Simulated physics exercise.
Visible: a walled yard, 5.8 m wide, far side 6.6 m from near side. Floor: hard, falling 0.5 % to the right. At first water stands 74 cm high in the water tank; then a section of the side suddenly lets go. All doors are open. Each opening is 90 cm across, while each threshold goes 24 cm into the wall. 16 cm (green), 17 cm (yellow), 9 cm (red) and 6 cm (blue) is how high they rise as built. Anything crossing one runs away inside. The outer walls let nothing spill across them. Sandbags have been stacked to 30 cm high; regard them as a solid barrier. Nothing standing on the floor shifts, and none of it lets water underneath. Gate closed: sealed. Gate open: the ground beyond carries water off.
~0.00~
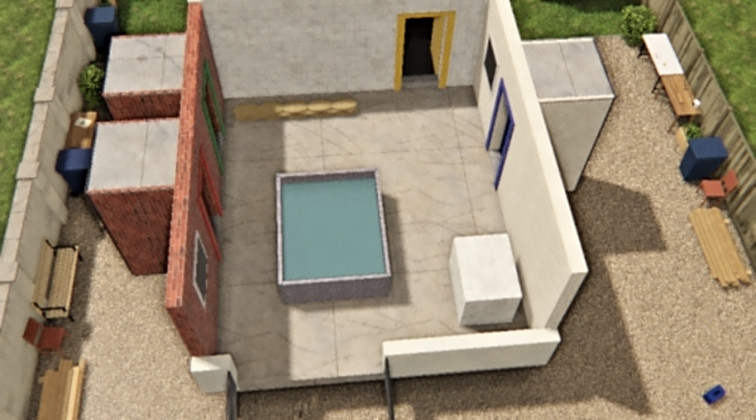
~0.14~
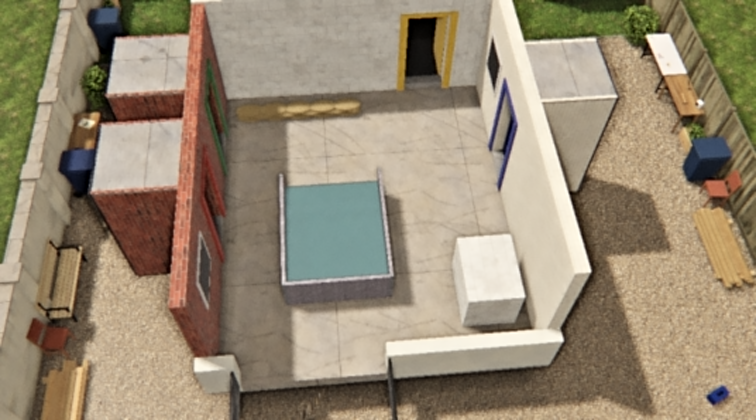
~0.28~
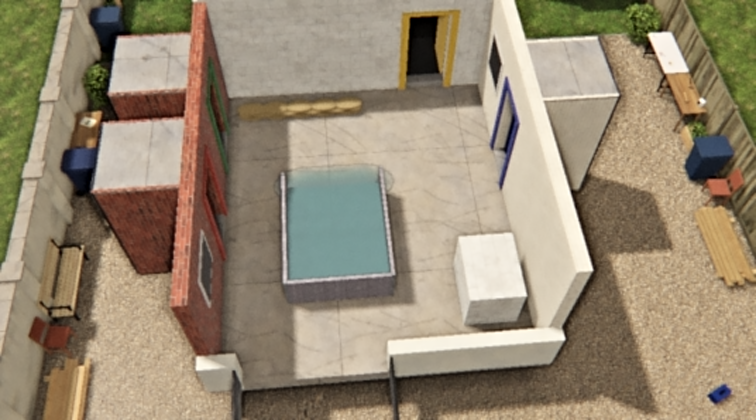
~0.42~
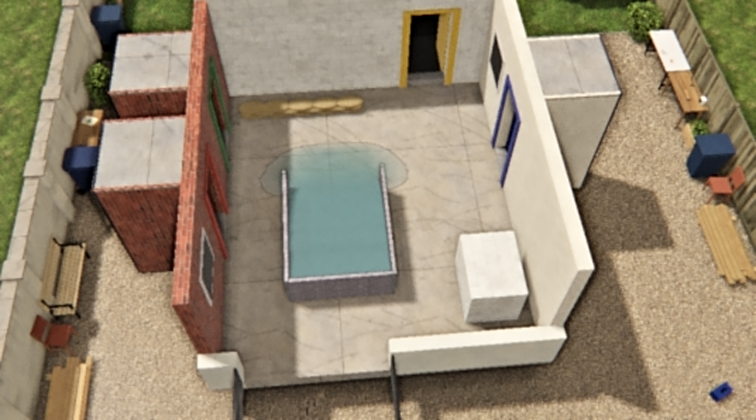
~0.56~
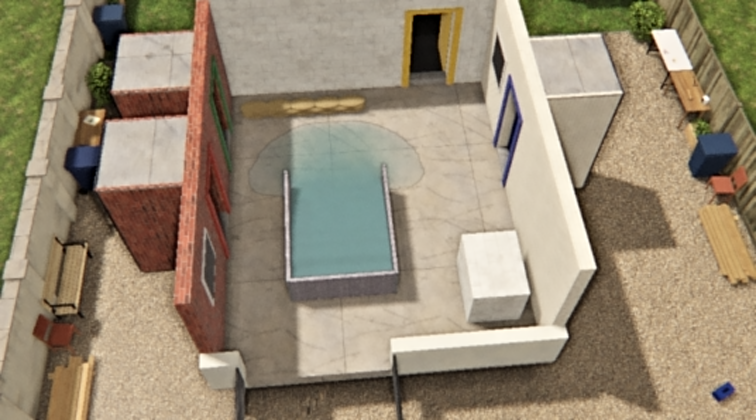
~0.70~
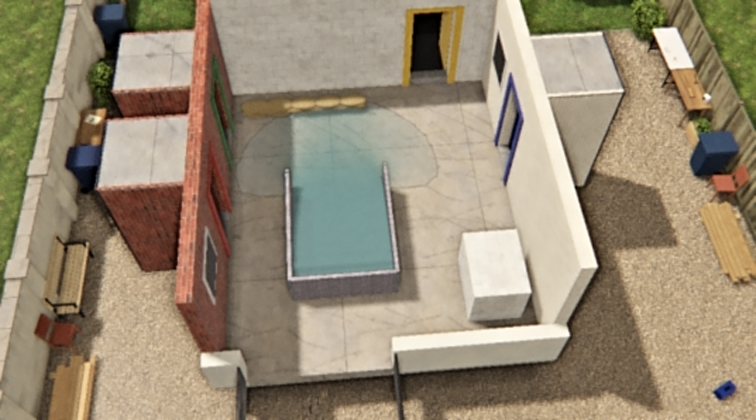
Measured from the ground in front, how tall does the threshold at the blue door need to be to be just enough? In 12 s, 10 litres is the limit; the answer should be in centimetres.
It needs to be about 11.5 cm tall.
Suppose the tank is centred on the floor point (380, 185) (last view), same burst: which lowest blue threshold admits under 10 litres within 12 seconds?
Then about 8.5 centimetres at the least.
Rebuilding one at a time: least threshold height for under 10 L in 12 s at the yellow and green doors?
You'd want some 25 cm at yellow and some 27 cm at green.
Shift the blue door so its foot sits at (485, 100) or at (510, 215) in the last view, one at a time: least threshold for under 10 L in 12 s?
About 39 cm for the first and 13.0 cm for the second.
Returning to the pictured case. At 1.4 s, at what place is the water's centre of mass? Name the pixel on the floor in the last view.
The water's centre is at about (339, 190).
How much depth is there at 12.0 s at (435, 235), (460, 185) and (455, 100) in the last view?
In order: Around 9, 7 and 8 cm.
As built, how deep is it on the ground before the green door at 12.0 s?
It stands about 6.5 centimetres deep.
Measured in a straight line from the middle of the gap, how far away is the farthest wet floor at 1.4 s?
The front is some 3.8 m out.
After 1.4 s water covers 35 % of the floor, deepest (46 cm) near (329, 116); it has not reached the blue door.
After 3.0 s water covers 50 % of the floor, deepest (42 cm) near (477, 95); 7 cm at the blue door, 0 litres in over its 6 cm threshold.
After 12.0 s water covers 95 % of the floor, deepest (12 cm) near (541, 343); 10 cm at the blue door, 122 litres in over its 6 cm threshold.
At the blue door as built, the water arrived by 2.8 s and peaked near 13 cm at 5.4 s.
With a threshold of 10 cm, 31 litres would have come in within the 12 s; with 14 cm, 2 litres. So under 10 litres takes about 11.5 cm.
